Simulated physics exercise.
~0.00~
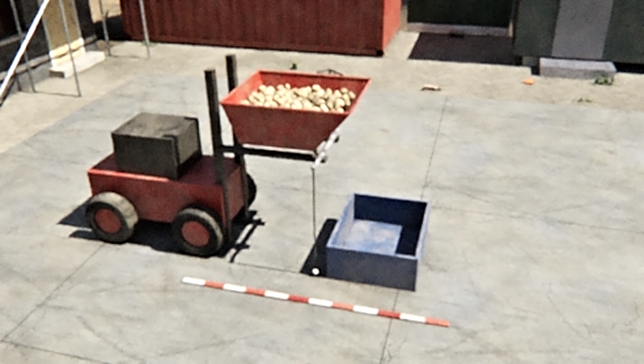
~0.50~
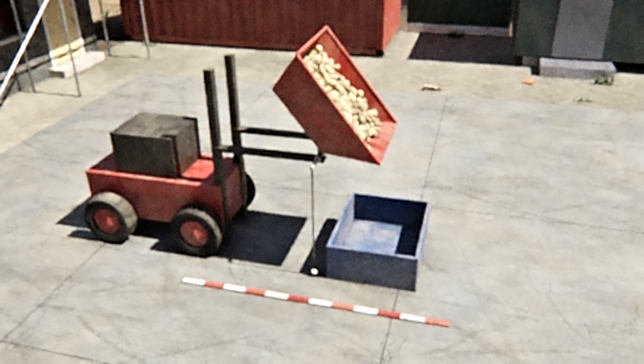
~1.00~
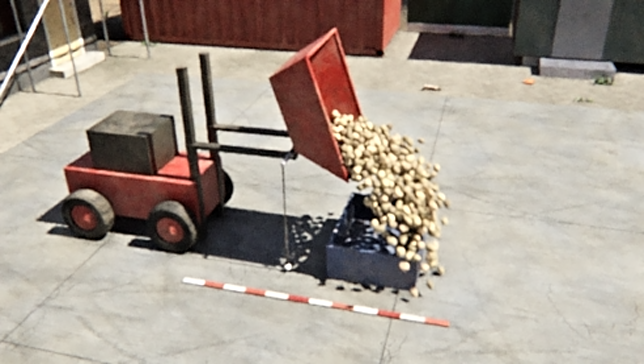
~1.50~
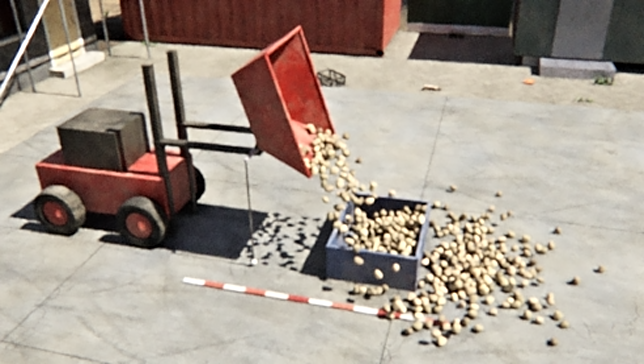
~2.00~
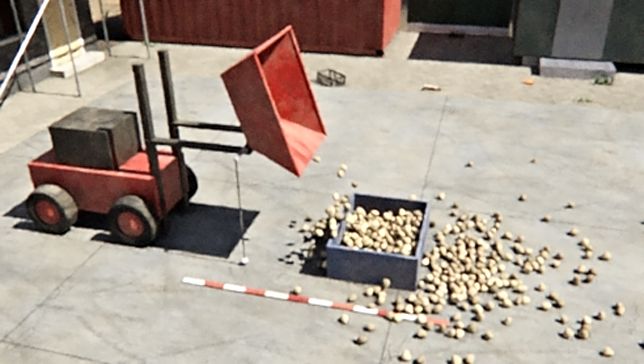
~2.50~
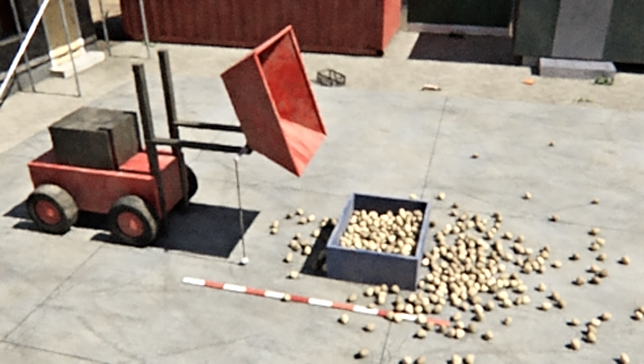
A red forklift tipped its skip of pale stones toward a blue-grey bin and rolled back to the left as they poured out, leaving the skip empty, the bin well filled and many stones scattered on the concrete, mostly to the right.
